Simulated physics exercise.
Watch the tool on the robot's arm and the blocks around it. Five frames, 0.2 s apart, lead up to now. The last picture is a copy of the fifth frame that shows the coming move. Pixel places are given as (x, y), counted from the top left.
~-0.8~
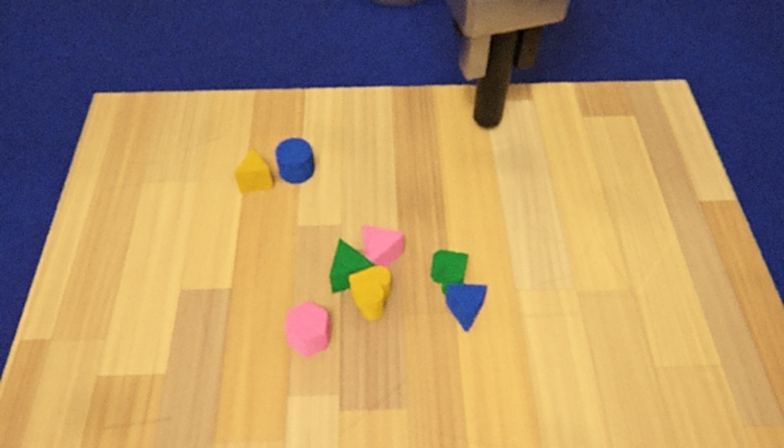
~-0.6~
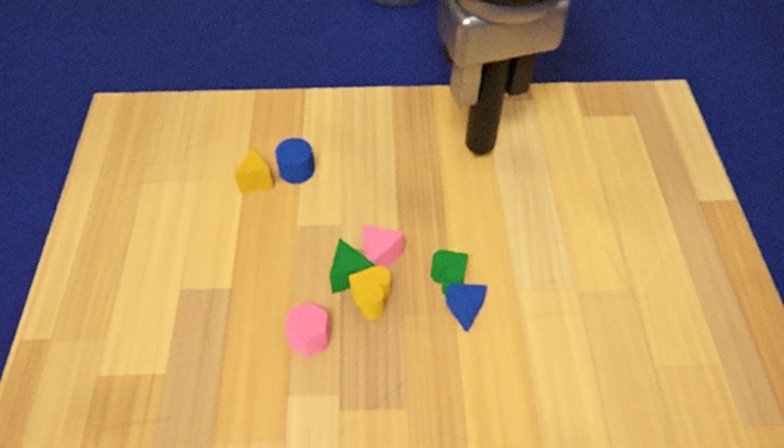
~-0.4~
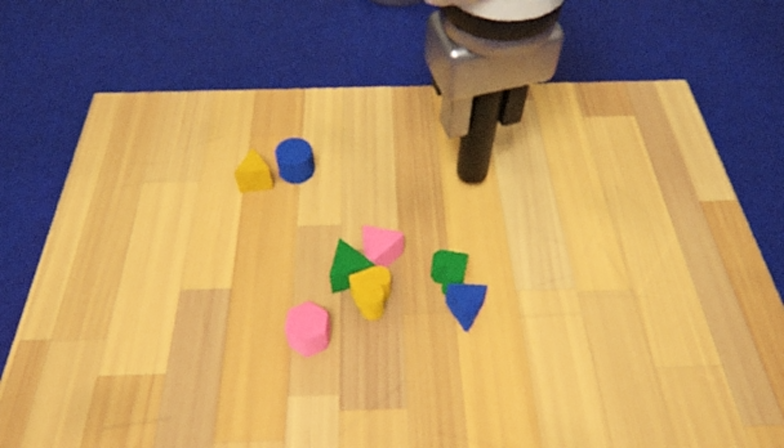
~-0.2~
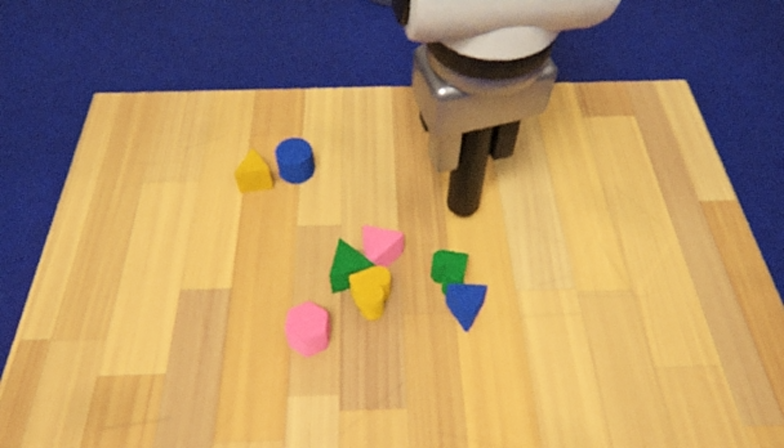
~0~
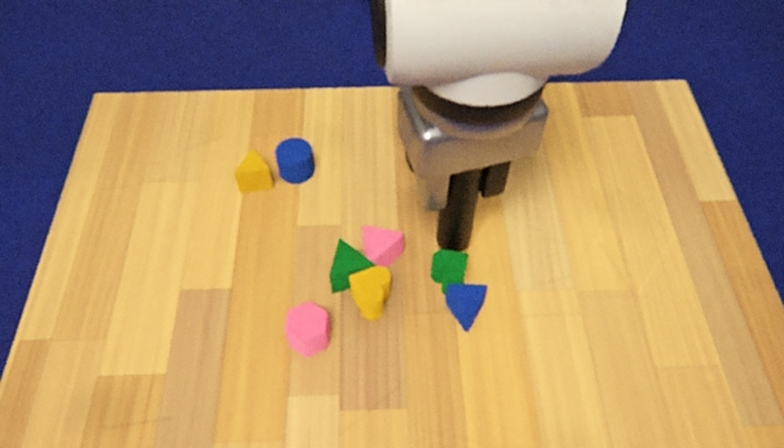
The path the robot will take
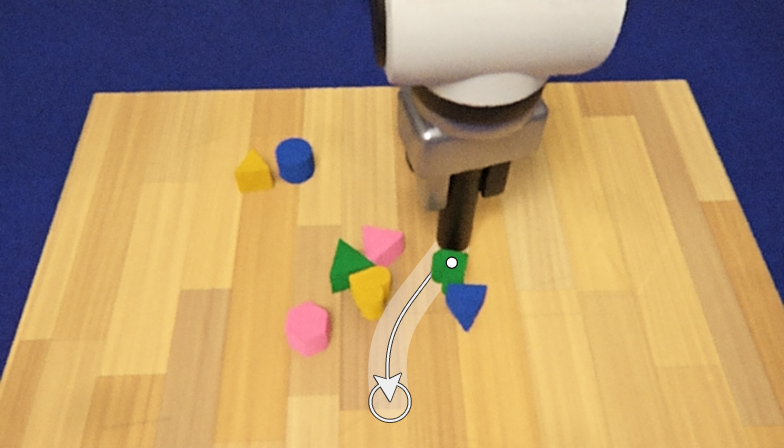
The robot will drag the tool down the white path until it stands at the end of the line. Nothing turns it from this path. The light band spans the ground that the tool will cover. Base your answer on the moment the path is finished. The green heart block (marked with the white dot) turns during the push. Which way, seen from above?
From overhead, anticlockwise.
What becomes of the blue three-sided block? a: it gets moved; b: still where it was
a - it gets moved.
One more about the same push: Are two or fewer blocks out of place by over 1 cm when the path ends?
I believe so.
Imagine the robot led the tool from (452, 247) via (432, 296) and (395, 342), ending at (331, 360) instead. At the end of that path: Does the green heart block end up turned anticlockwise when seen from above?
Final answer: Yes.
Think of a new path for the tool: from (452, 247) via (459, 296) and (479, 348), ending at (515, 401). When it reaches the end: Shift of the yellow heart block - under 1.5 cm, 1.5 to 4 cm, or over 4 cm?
The answer is under 1.5 cm.
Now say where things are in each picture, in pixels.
Tip of the tool (487, 117), middles of tops, yellow heart block (371, 283), green heart block (452, 263), blue three-sided block (469, 295), in the first picture.
Tool (480, 143), nothing pushed, in the second picture.
Tool (472, 172), nothing pushed, in the third picture.
Tool (463, 204), nothing pushed, in the fourth picture.
Tool (453, 240), yellow heart block (371, 283), green heart block (452, 263), blue three-sided block (469, 295), in the fifth picture.
The line goes from (452, 247) via (420, 289) and (392, 339), ending at (390, 401); the dot is on the green heart block.
On the path given first. One third of the way, tool (420, 282); green heart block (436, 300), turned 50° anticlockwise; blue three-sided block (472, 311), turned 60° anticlockwise.
Two thirds of the way, tool (391, 333); green heart block (434, 314), turned 75° anticlockwise; blue three-sided block (472, 313), turned 70° anticlockwise.
At the end, tool (390, 396); yellow heart block unmoved; green heart block (434, 314), turned 75° anticlockwise; blue three-sided block (472, 313), turned 70° anticlockwise.
